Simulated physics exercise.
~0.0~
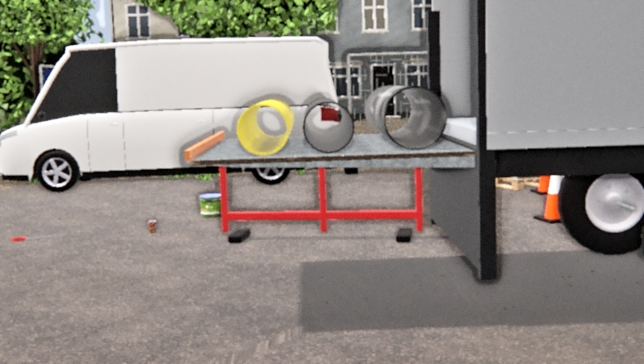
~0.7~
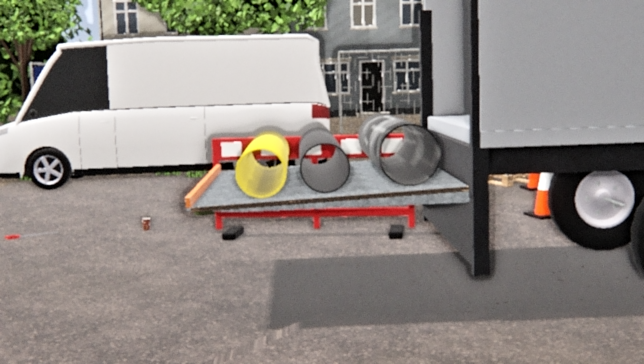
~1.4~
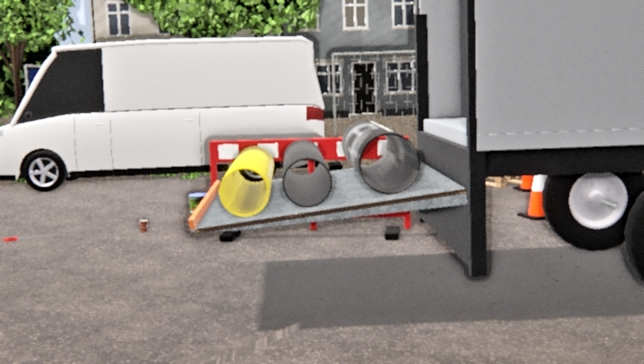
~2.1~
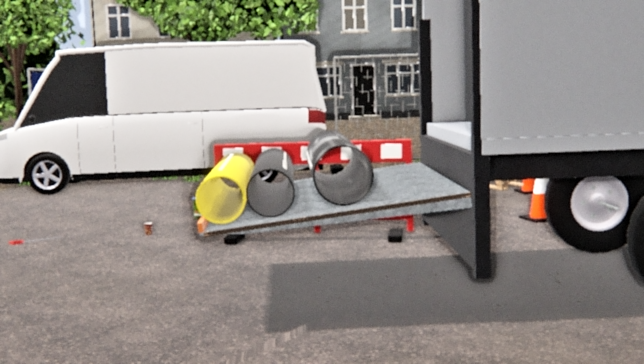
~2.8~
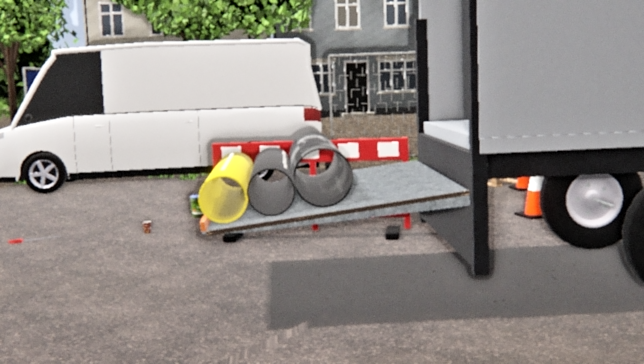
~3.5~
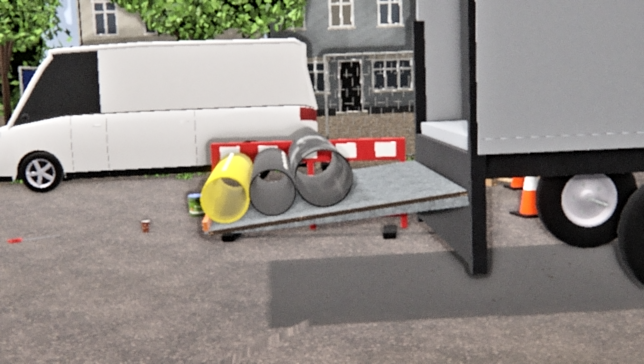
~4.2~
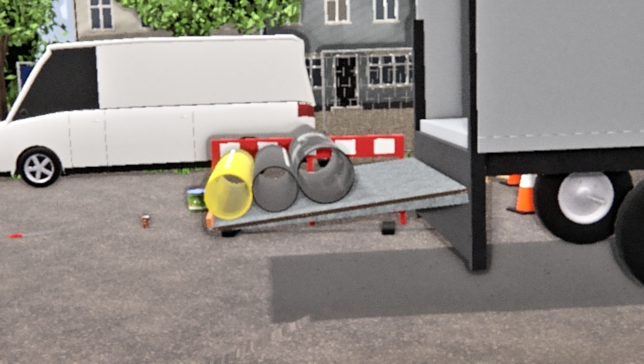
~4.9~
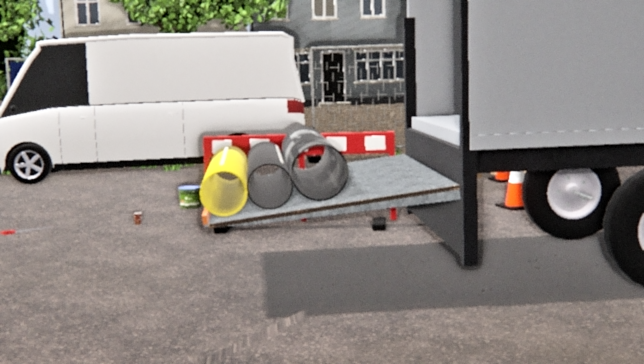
The video shows a yellow pipe and two grey pipes on a tail-lift platform behind a lorry, near a parked white van. The platform lowers and tilts down to the left, the pipes roll left towards the raised stop, and all three end up resting together on the platform.
